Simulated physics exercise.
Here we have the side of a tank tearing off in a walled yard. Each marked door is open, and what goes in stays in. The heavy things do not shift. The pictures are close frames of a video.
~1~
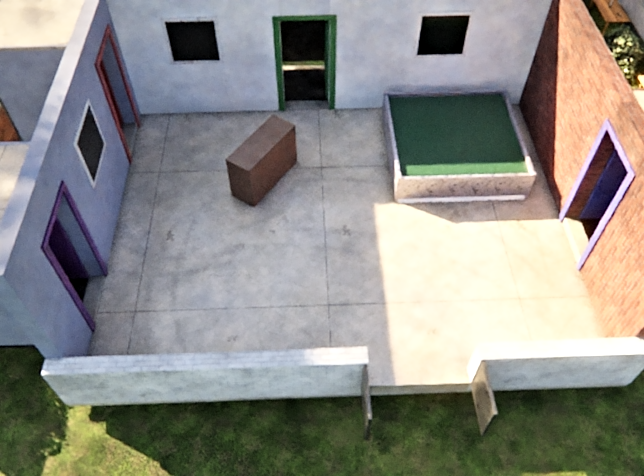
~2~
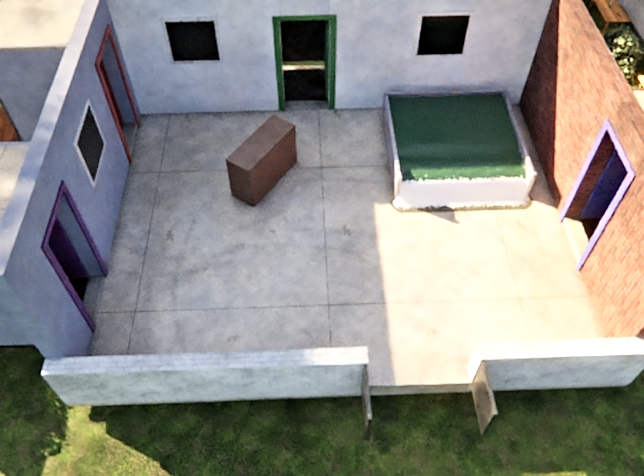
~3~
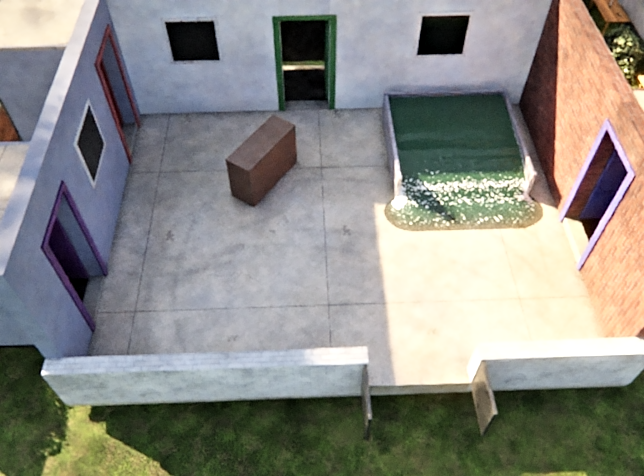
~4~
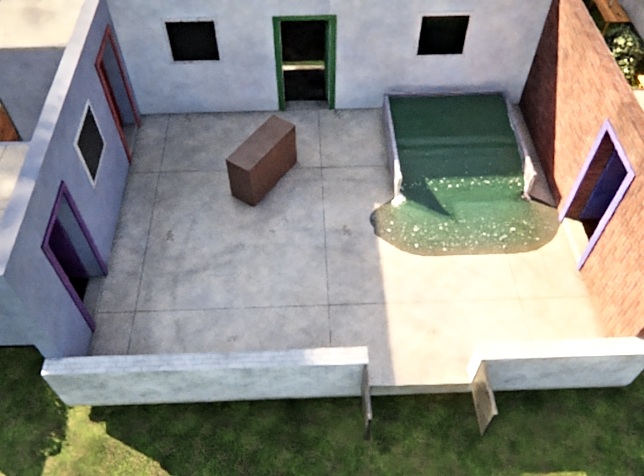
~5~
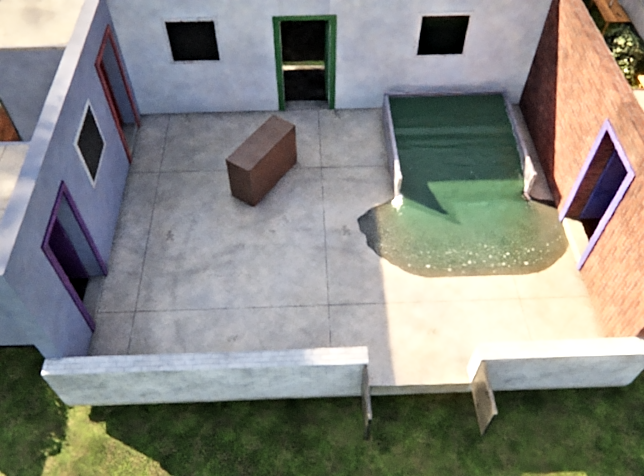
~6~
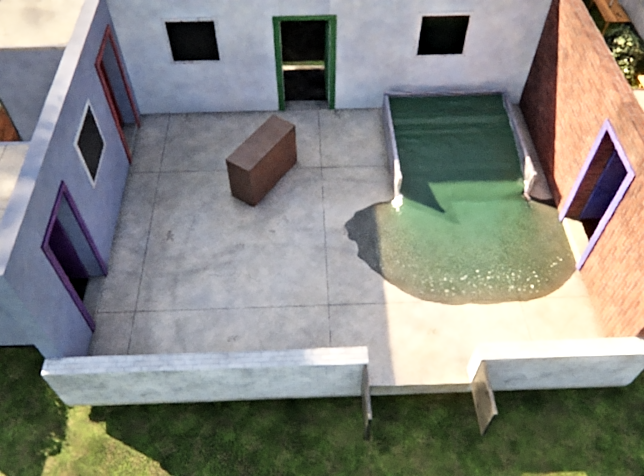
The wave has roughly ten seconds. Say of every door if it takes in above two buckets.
The green door stays under that; the red door stays under that; the blue door stays under that; the purple door takes more than that.
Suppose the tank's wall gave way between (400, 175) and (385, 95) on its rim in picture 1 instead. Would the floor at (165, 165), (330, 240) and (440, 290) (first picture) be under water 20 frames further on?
In that order: Flooded, wet, clear.
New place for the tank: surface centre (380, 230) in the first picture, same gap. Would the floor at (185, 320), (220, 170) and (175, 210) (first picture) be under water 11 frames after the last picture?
One after the other: Wet, free of water, not flooded.
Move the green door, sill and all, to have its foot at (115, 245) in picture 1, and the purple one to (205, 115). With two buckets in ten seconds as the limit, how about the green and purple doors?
Then: Green passes that mark; purple takes less.
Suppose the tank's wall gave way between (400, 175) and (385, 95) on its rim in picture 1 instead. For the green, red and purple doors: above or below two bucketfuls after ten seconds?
One by one: The green one floods, the red one is over, the purple one passes that mark.
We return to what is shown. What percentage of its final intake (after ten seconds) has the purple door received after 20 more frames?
Roughly 0 per cent.
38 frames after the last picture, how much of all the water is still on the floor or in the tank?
About 78 per cent.
A moment on, water covers 30 % of the floor; the green door not reached, the red door not reached, the blue door wet at the sill, nothing in, the purple door not reached.
Next, water covers 35 % of the floor; the green door not reached, the red door not reached, the blue door wet at the sill, nothing in, the purple door not reached.
Then, water covers 40 % of the floor; the green door not reached, the red door not reached, the blue door wet at the sill, nothing in, the purple door not reached.
Later, water covers 60 % of the floor; the green door not reached, the red door not reached, the blue door under two buckets in, the purple door wet at the sill, nothing in.
In the end, water covers 85 % of the floor; the green door wet at the sill, nothing in, the red door wet at the sill, nothing in, the blue door under two buckets in, the purple door over two buckets in.
